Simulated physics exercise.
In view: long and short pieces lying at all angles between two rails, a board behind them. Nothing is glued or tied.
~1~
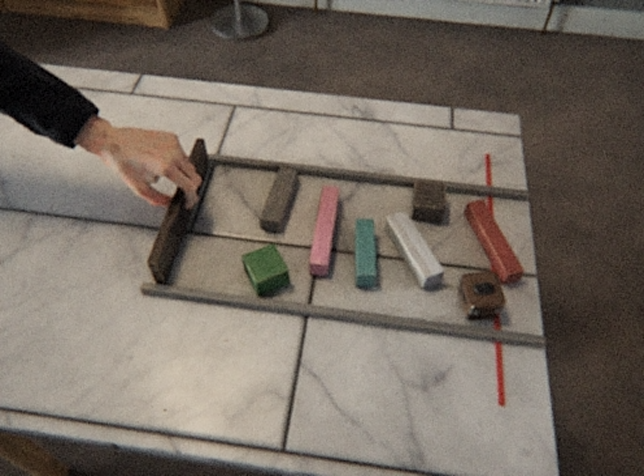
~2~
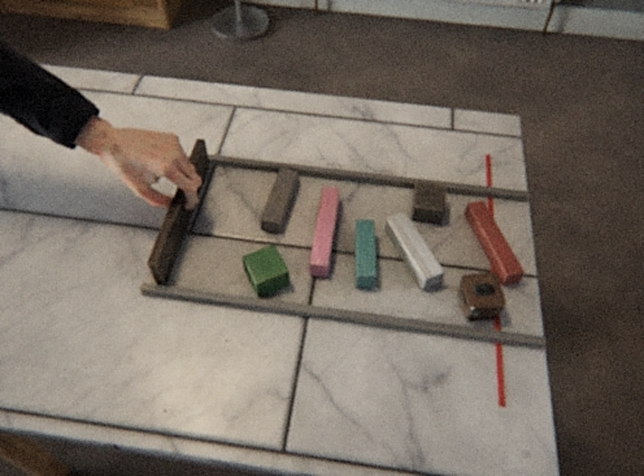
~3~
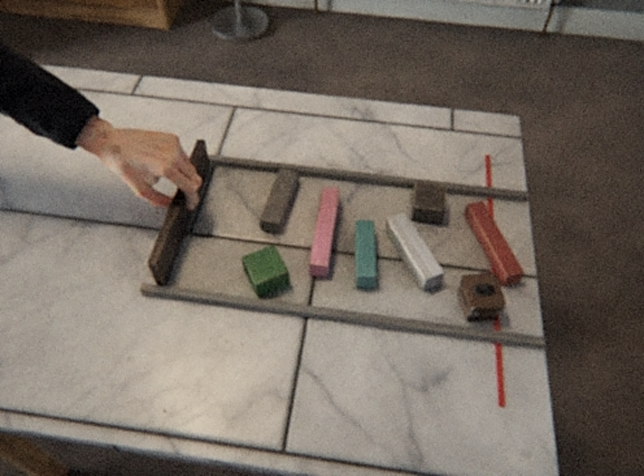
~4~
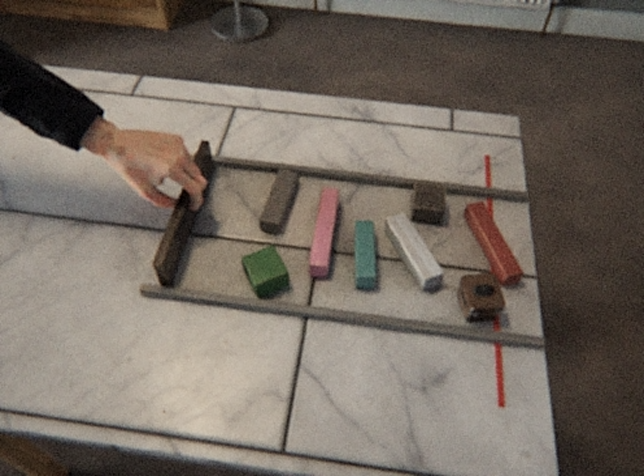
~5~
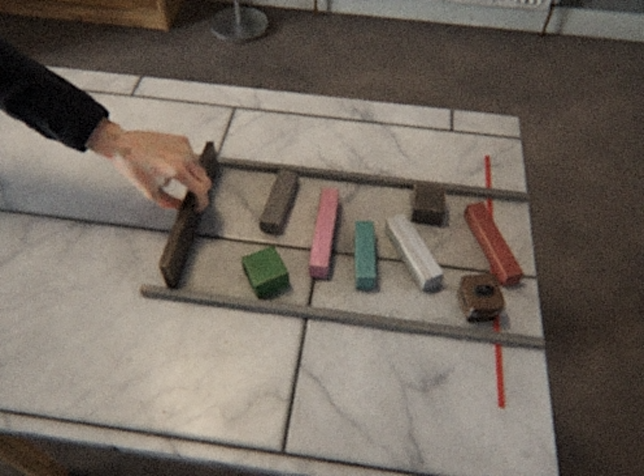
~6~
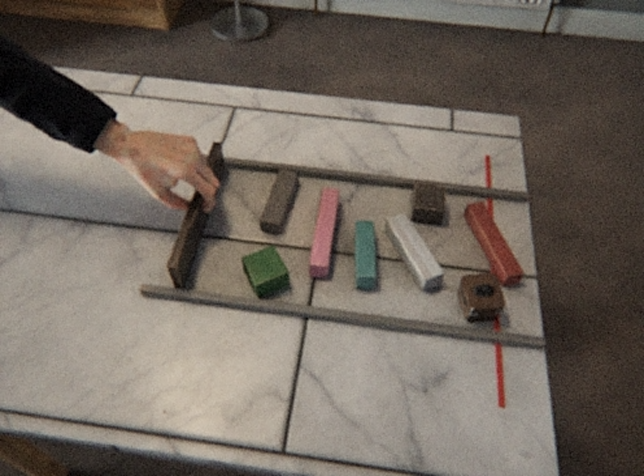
A hand slides a dark board slightly right between two rails, toward several still, scattered blocks.
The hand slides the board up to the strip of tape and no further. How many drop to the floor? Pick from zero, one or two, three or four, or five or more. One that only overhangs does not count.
As it turns out, the number that fall off is five or more.
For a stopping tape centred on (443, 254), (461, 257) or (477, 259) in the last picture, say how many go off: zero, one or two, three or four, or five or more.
For each place: Zero; one or two; either one or two.
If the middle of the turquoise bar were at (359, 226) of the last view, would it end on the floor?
From there it goes over.
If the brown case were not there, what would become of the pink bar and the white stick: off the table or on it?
The pink bar stays on; the white stick falls.
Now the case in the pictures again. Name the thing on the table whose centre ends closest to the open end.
That is the pink bar.
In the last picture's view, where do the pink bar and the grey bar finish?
First (526, 257), then (503, 227).
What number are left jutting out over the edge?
The number is 0.
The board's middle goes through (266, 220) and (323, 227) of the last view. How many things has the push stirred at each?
First 2, then 4.
A little later, none off yet; red bar at rest near (492, 242); brown case at rest near (480, 297); black block at rest near (428, 204).
Next, none off yet; red bar moving near (496, 242); brown case shifted a little near (499, 303); black block shifted about its own width near (457, 205).
When it is over, the number that fall off is five or more; down, turquoise bar, white stick, black block, brown case and red bar.
